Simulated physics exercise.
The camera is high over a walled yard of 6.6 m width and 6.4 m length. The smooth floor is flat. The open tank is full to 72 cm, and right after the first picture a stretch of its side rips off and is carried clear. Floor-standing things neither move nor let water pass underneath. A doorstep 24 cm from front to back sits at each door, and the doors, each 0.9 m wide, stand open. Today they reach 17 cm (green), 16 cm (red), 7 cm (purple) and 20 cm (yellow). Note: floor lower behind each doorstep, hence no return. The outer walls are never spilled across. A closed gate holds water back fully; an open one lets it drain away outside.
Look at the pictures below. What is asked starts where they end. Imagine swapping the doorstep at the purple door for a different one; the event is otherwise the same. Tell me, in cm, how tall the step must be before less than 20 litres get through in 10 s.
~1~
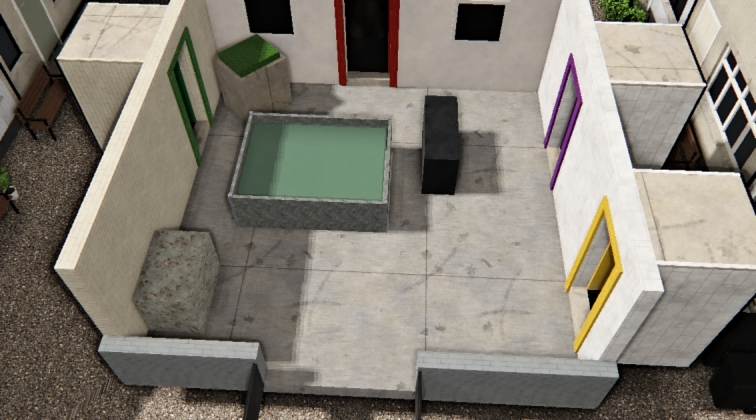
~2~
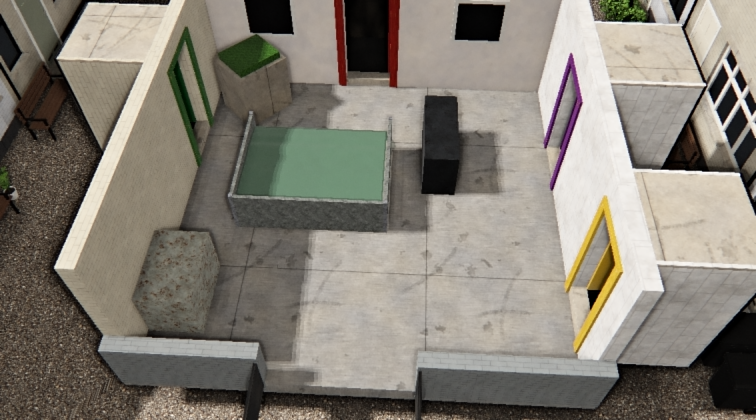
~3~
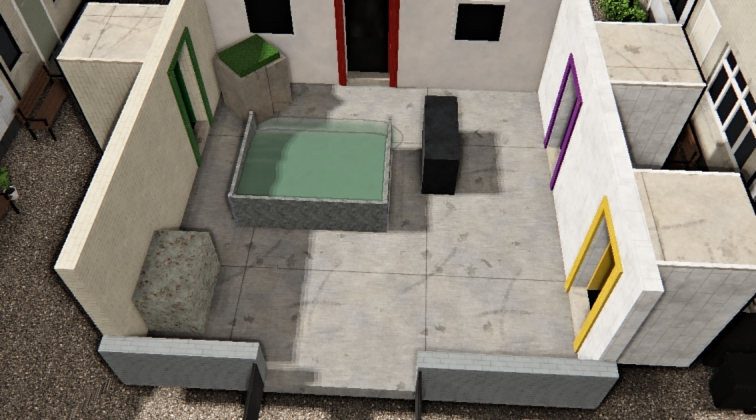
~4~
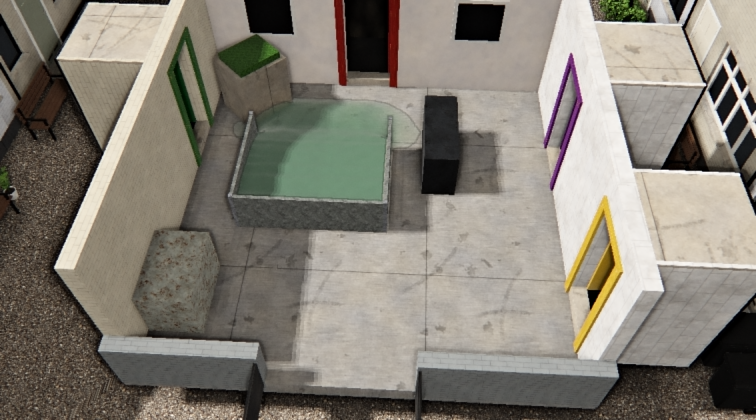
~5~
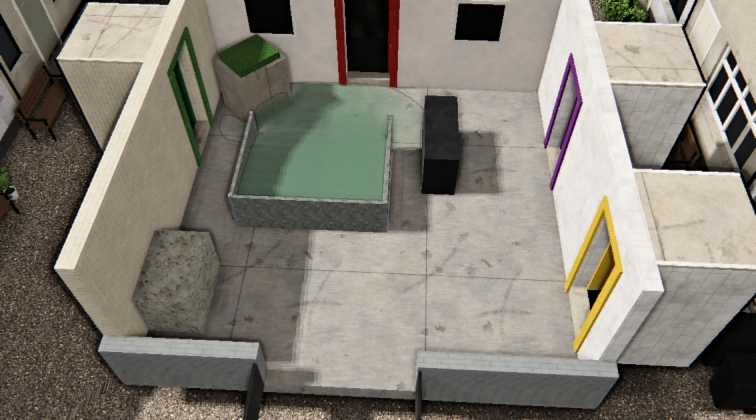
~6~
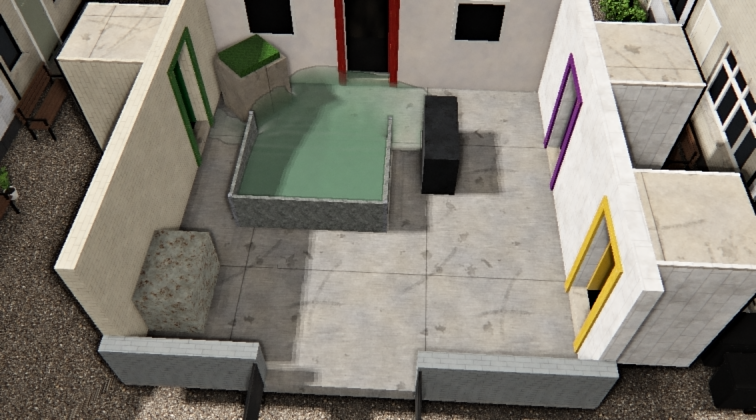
It would have to be roughly 13 cm high.
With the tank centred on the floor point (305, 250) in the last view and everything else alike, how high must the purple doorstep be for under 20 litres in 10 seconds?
Then roughly 9.5 cm.
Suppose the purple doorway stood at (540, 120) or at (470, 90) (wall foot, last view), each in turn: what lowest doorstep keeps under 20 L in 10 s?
About 28 cm, then about 13.5 cm.
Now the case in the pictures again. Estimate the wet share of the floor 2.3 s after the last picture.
Approximately 40 %.
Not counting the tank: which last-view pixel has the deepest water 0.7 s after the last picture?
(275, 85).
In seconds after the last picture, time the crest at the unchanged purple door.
Some 2.8 s, more or less.
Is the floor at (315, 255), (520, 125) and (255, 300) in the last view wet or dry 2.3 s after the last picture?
In that order: Not reached, flooded, dry.
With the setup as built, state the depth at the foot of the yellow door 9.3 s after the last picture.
Roughly 11.5 cm deep.
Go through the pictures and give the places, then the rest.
In the first frame, still water, 72 cm deep, in the open tank at (315, 159); the purple door at (561, 128) is dry.
In the second frame, water pours out on the far side and has run 0.3 m, to a hidden place; about 9 cm deep outside, 72 cm at the back.
In the third frame, the front is at a hidden place, 0.7 m from the gap on the far side; 1.9 m2 of floor is wet, 72 cm left at the back.
In the fourth frame, the front is at (292, 101), 1.3 m from the gap on the far side; 3.6 m2 of floor is wet, 69 cm left at the back.
In the fifth frame, water pours out on the far side and has run 1.8 m, to (296, 83); about 11 cm deep outside, 62 cm at the back.
In the sixth frame, the front is at (350, 74), 2.0 m from the gap on the far side; 6.0 m2 of floor is wet, 62 cm left at the back; the purple door at (561, 128), 4.3 m from the gap, is still 2.5 m from the nearest water.
Then, 0.7 s after the last picture water covers 25 % of the floor, deepest (66 cm) near (275, 85); it has not reached the purple door.
Then, 2.3 s after the last picture water covers 40 % of the floor, deepest (38 cm) near (533, 94); 15 cm at the purple door, 2 litres in over its 7 cm doorstep.
Then, 9.3 s after the last picture water covers 95 % of the floor, deepest (12 cm) near (563, 298); 8 cm at the purple door, 71 litres in over its 7 cm doorstep.
At the purple door as built, the water peaked near 17 cm, 2.9 s after the last picture.
With a doorstep of 11.5 cm, 29 litres would have come in within the 10 s; with 15.5 cm, 10 litres. So under 20 litres takes about 13 cm.
